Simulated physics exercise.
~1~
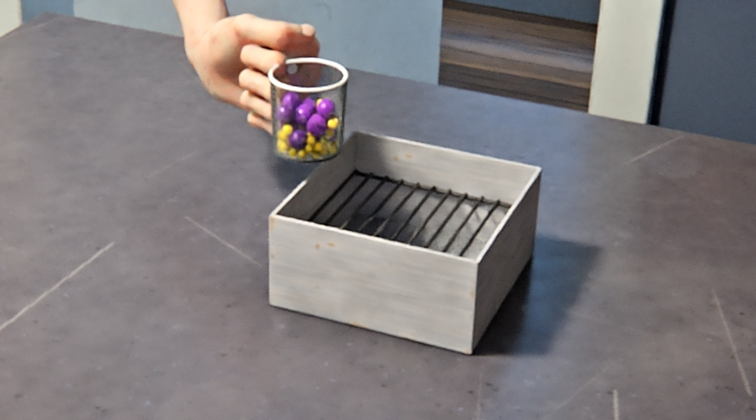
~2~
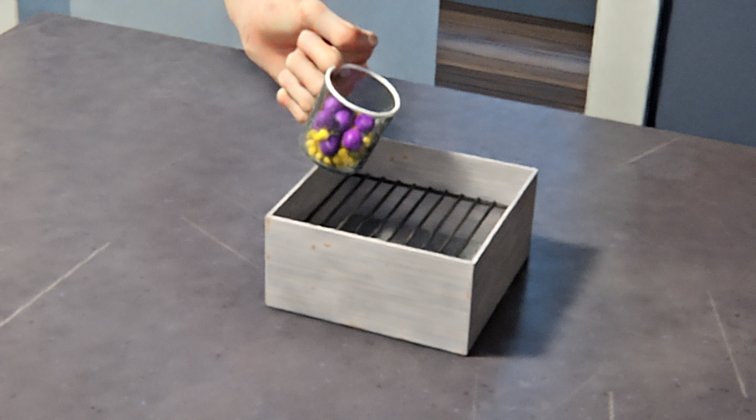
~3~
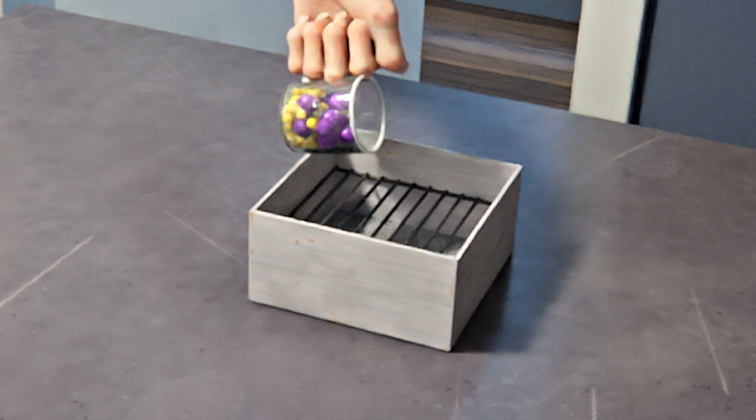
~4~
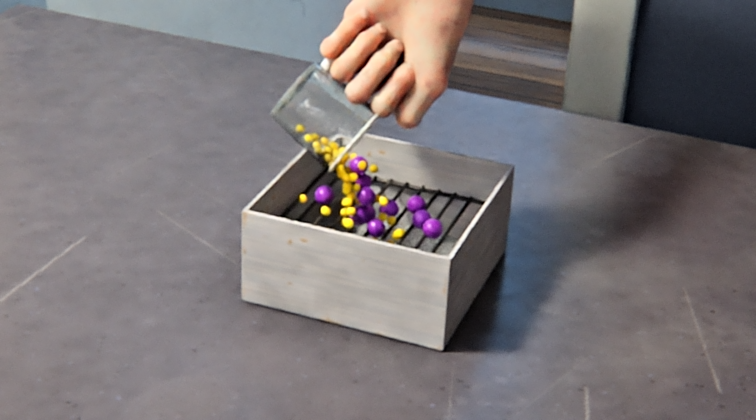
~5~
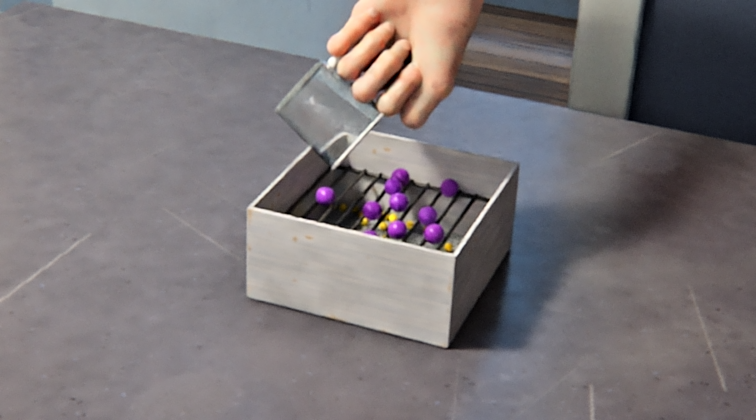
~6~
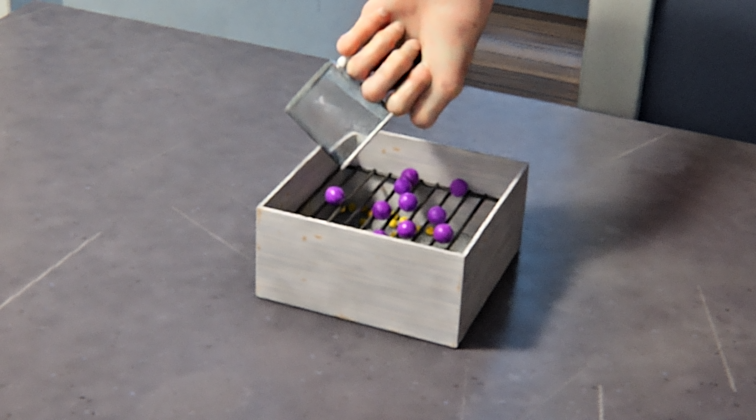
We see a hand tip a clear cup of purple and yellow balls over a pale box fitted with a dark wire rack, pouring them out until the cup is empty; the smaller yellow ones drop between the wires, while the larger purple ones stay resting on top.
